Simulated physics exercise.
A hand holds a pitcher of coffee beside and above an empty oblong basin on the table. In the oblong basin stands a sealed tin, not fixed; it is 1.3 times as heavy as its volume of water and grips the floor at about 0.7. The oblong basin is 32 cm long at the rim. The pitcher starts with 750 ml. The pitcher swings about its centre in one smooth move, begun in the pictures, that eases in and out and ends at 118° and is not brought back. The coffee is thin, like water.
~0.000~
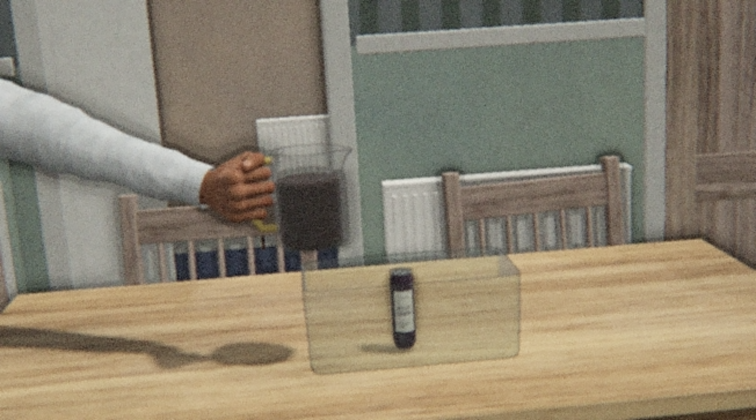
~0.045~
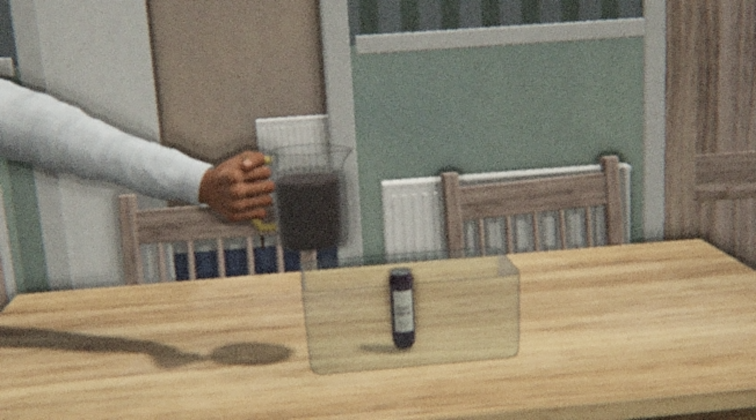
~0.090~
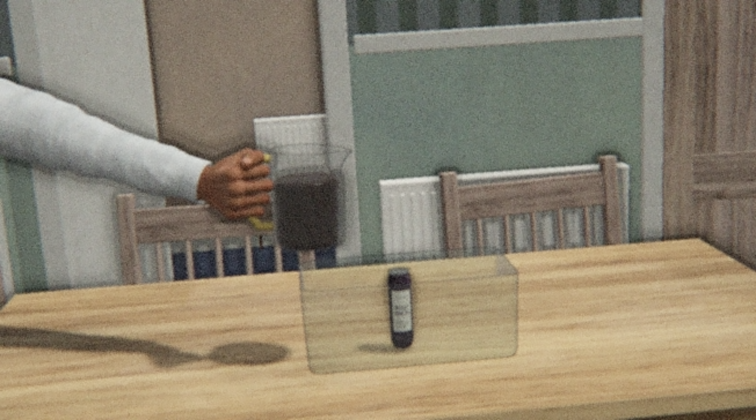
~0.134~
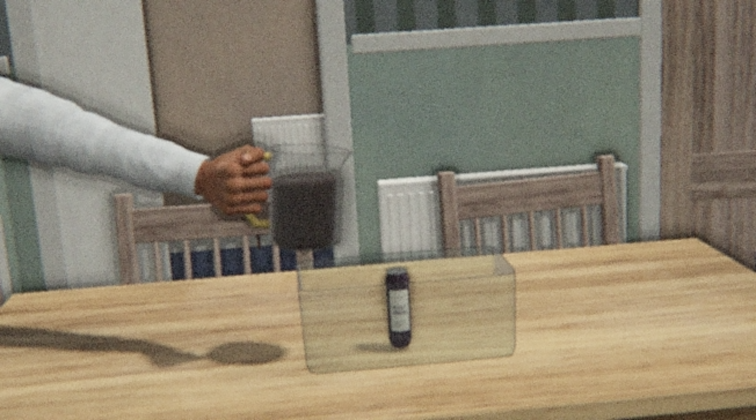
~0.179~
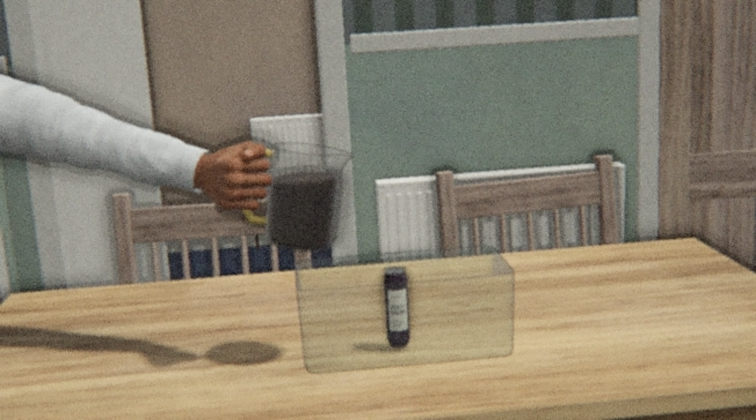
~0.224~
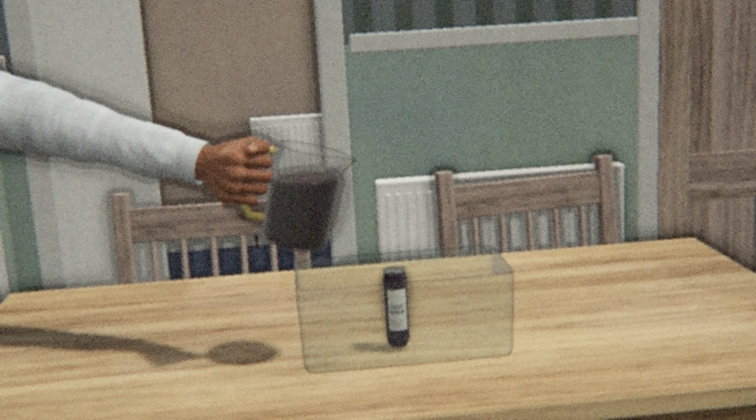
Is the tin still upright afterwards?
The tin topples.
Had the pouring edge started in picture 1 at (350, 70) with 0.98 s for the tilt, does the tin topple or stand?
Then it keeps standing.
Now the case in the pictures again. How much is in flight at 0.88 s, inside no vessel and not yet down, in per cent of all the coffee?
Some 16 per cent.
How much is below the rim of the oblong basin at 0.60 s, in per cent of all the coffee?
Near 1 in a hundred.
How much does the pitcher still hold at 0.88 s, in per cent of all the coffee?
About 24 per cent.
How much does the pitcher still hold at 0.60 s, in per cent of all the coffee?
About 88 per cent.
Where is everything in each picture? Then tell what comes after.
It leans 0°; its right rim is at (353, 148); the coffee meets the walls at (275, 182) and (340, 177); the oblong basin's rim runs from (302, 278) to (510, 261); the tin's top is at (401, 275), in the first frame.
It leans 1°; its right rim is at (353, 148); the coffee meets the walls at (274, 181) and (340, 177), in the second frame.
It leans 2°; its right rim is at (353, 149); the coffee meets the walls at (273, 181) and (338, 176), in the third frame.
It leans 5°; its right rim is at (353, 151); the coffee meets the walls at (272, 180) and (337, 176), in the fourth frame.
It leans 9°; its right rim is at (354, 154); the coffee meets the walls at (271, 180) and (337, 176), in the fifth frame.
It leans 15°; its right rim is at (357, 159); the coffee meets the walls at (271, 182) and (339, 176), in the sixth frame.
Then, 0.60 s in, the tilt is 80° and 87 per cent is still to pour; the tin stands where it began.
Then, 0.88 s in, the tilt is 115° and 23 per cent is still to pour; the tin stands where it began.
Then, 1.17 s in, the tilt is 118° and 0 per cent is still to pour; the tin leans 56°.
Then, 1.48 s in, the tilt is 118° and 0 per cent is still to pour; the tin lies on its side.
Finally, the tin lies on its side.
